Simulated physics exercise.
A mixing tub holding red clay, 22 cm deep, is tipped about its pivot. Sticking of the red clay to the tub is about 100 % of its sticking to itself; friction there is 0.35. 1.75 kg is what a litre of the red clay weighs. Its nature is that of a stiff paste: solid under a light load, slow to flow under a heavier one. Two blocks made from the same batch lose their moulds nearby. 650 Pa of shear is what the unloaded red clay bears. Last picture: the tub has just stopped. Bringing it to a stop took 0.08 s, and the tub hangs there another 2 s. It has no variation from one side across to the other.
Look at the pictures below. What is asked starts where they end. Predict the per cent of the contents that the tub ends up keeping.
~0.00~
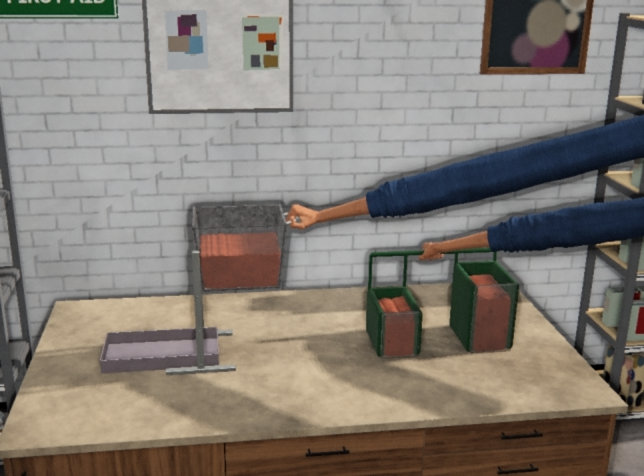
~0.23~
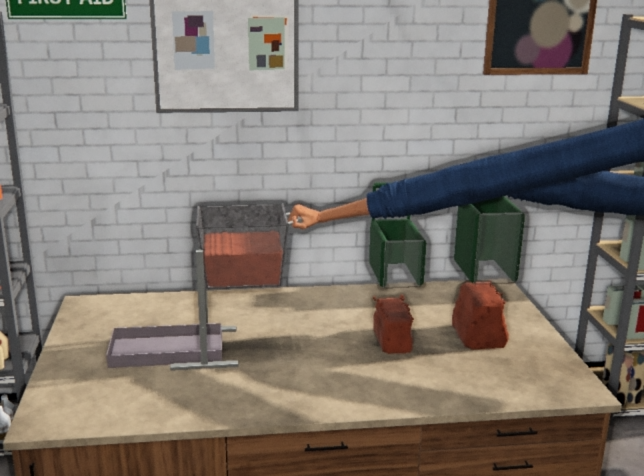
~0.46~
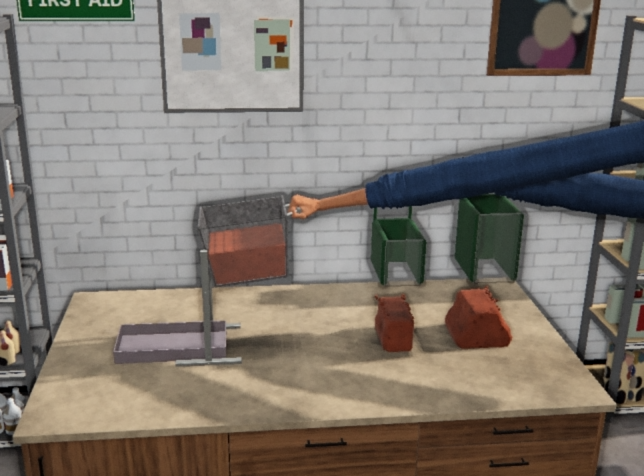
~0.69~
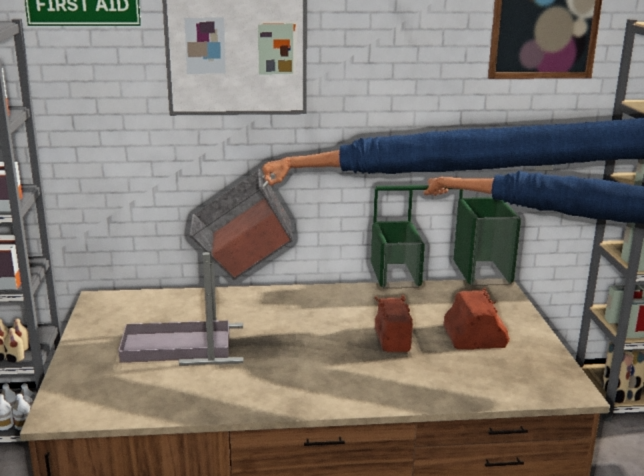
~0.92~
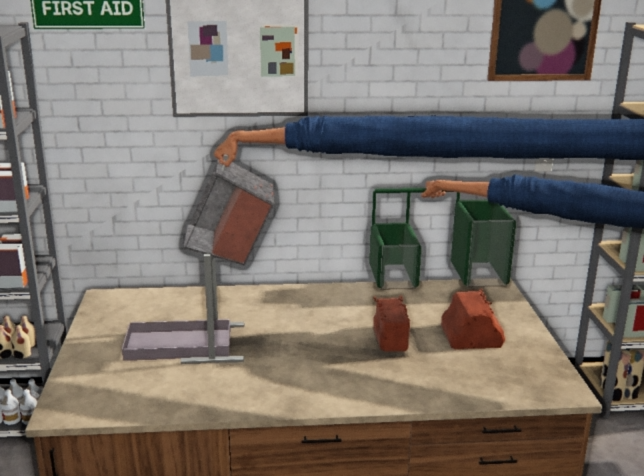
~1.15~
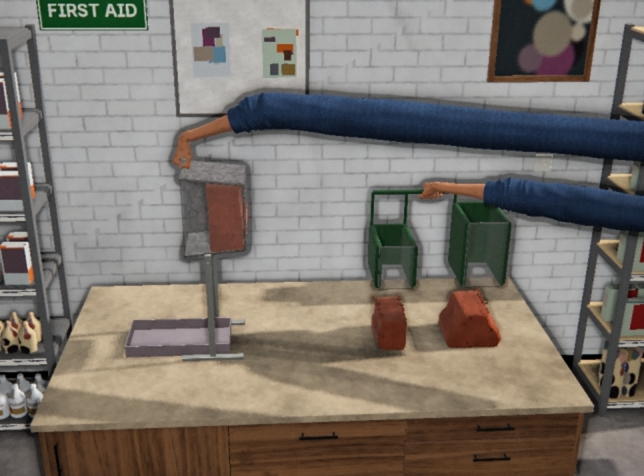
The tub ends up keeping roughly 59 %.
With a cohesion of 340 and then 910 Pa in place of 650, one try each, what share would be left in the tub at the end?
About 50 % first, about 100 % second.
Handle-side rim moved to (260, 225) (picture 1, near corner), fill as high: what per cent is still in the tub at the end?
Then near 100 % stays in the tub.
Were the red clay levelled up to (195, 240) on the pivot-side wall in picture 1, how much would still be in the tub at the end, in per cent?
Around 45 per cent.
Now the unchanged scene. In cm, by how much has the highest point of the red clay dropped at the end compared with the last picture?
Roughly 0 cm.
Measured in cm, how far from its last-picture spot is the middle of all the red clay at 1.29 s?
Distance: About 5 cm.
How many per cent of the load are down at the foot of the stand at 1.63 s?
By then close to 0 % is down.
After 1.29 s, the tub is at 90 degrees and holds 100 %.
After 1.46 s, the tub is at 90 degrees and holds 86 %.
After 1.63 s, the tub is at 90 degrees and holds 60 %.
After 1.80 s, the tub is at 90 degrees and holds 59 %.
After 3.15 s, the tub is at 90 degrees and holds 59 %.
